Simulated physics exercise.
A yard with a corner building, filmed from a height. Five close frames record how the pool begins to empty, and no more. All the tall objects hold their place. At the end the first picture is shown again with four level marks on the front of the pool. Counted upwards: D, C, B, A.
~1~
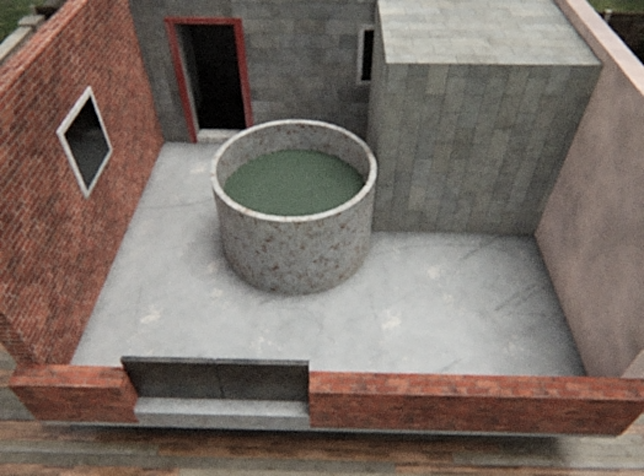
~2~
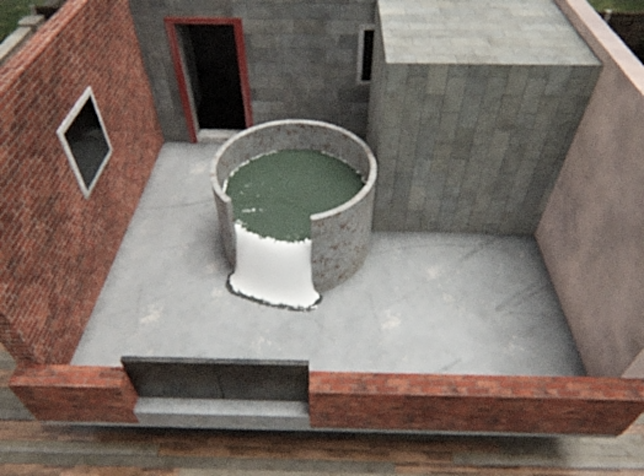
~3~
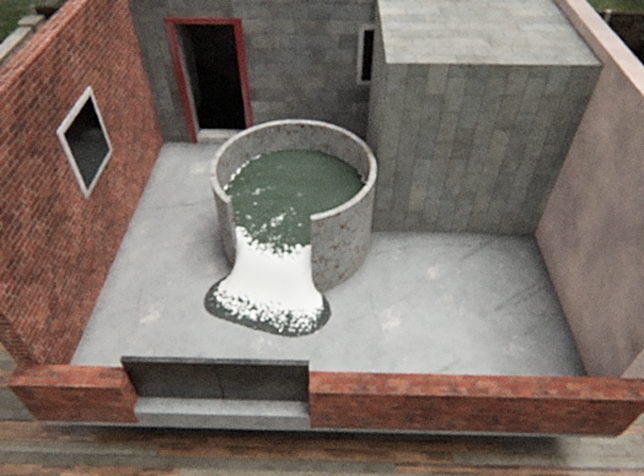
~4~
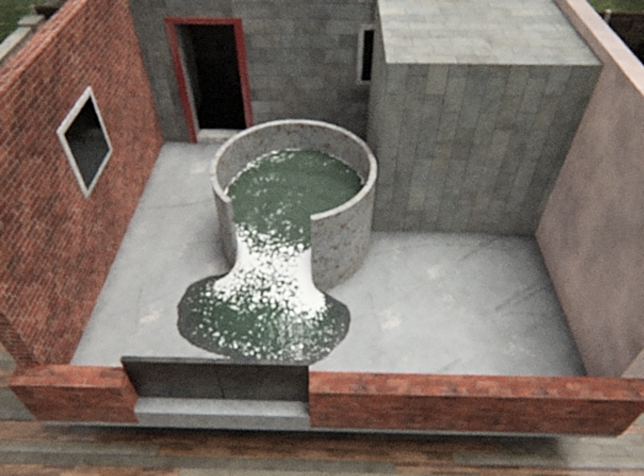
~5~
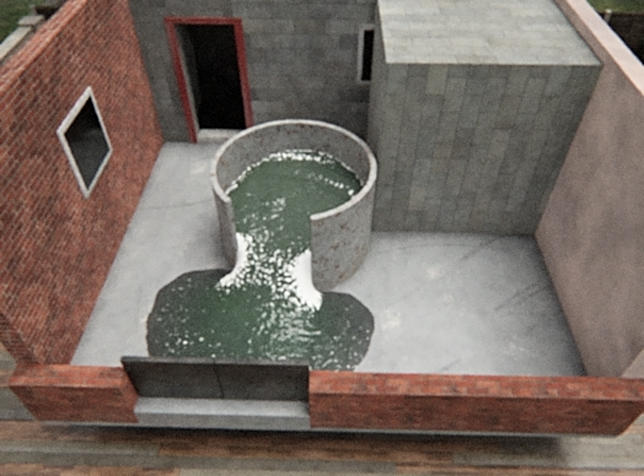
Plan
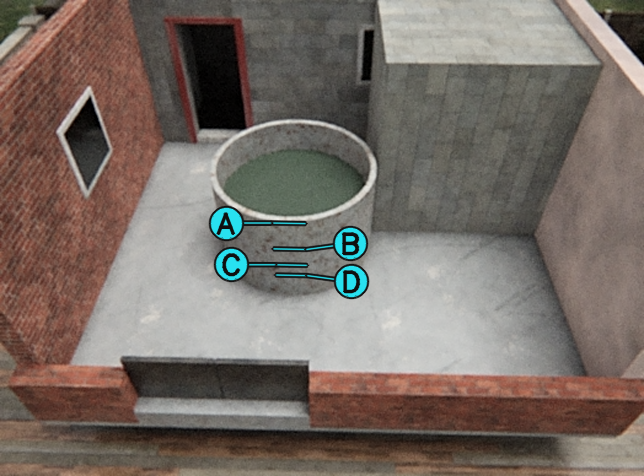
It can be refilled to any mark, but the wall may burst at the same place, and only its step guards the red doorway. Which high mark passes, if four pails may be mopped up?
Level C just does it.
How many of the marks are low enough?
Two.
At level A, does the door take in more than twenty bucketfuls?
Yes, clearly.
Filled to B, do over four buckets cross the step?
Yes.
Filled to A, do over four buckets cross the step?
Yes, it does.
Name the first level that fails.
Level B.
On the marked copy, A at (288, 223); B at (289, 249); C at (291, 265); D at (291, 275); from the bottom up D, C, B, A.
With A, dozens of bucketfuls pour in.
With B, about 11 bucketfuls get in.
With C, a bucket or two gets in.
With D, nothing gets over.
